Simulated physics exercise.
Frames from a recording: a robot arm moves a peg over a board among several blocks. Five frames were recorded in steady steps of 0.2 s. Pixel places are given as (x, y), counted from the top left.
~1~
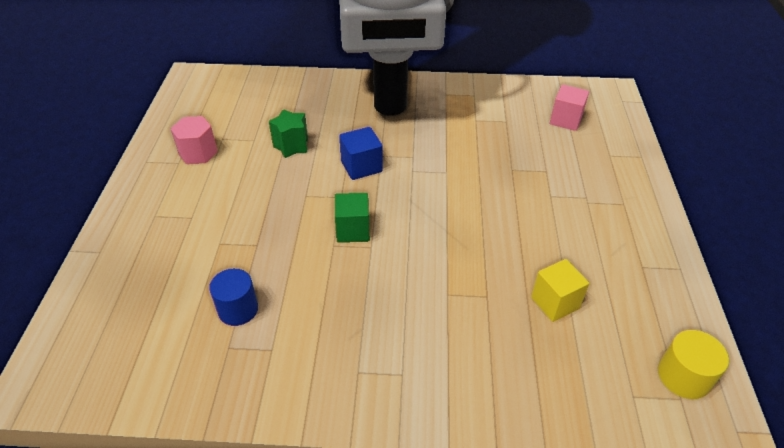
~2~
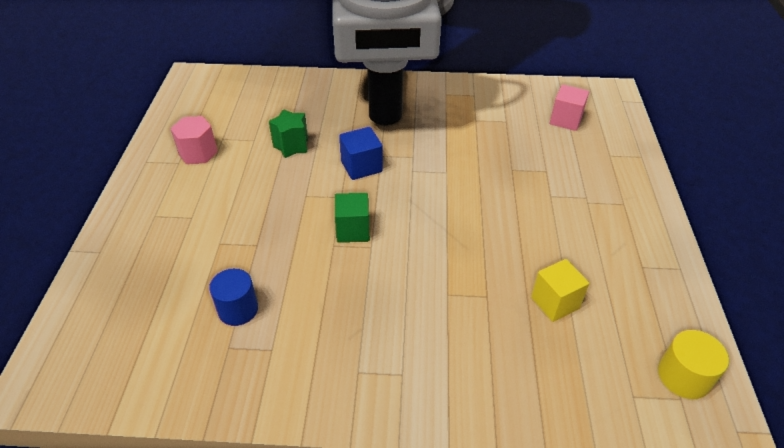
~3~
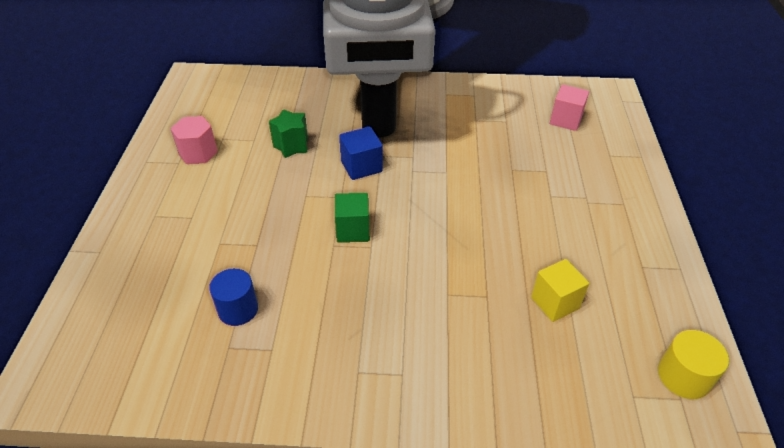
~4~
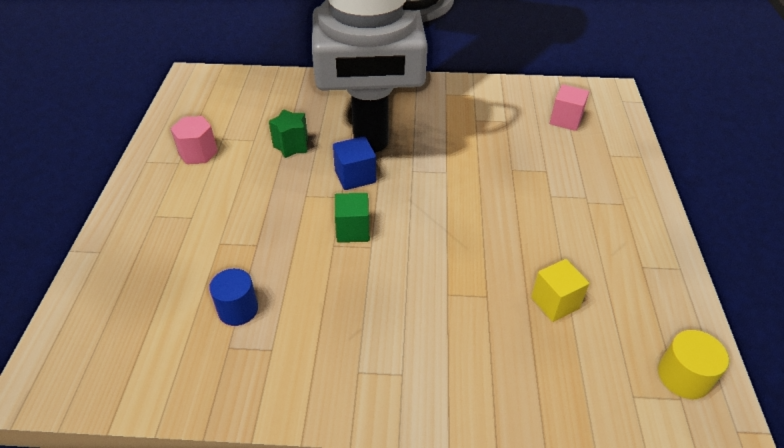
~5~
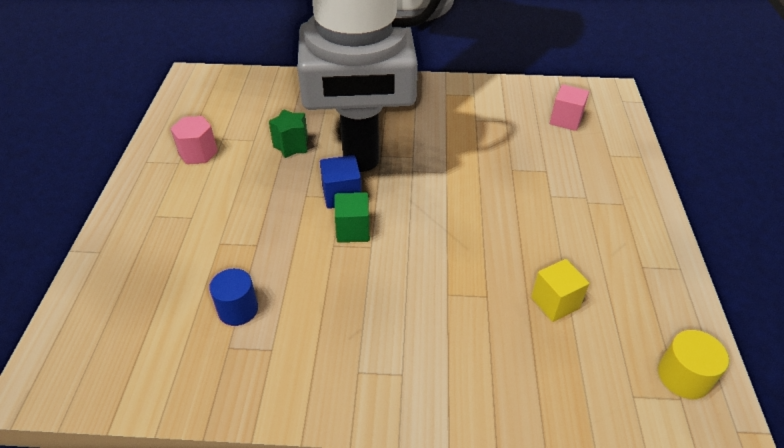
The clip opens on a wooden board scattered with colorful blocks, a robot arm holding a black peg near the far edge. The peg moves toward the viewer and slightly left, reaches the blue cube, and pushes it a short way up close to the green cube, while the other blocks stay still.
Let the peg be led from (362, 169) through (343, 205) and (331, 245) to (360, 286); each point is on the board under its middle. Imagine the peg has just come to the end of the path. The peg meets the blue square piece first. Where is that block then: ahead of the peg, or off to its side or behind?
Fallen away.
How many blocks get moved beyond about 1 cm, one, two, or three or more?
Once the path ends, two blocks will have shifted.
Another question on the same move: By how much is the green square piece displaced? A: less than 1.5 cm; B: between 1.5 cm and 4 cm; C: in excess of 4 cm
C.
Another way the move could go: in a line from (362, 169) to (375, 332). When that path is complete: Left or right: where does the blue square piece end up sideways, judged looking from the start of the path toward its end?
It will end up to the right.
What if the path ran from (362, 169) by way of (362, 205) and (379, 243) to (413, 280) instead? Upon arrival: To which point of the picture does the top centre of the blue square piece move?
Its top centre lands on (323, 193).
What follows on the original path. One third of the way, peg at (342, 196); blue square piece at (308, 197), turned 45° clockwise; green square piece at (349, 211), turned 35° anticlockwise.
Two thirds of the way, peg at (331, 237); blue square piece at (287, 212), turned 100° clockwise; green square piece at (357, 240), turned 60° anticlockwise.
At the end, peg at (359, 277); green star block still; blue square piece at (287, 212), turned 100° clockwise; green square piece at (392, 280), turned 65° anticlockwise.
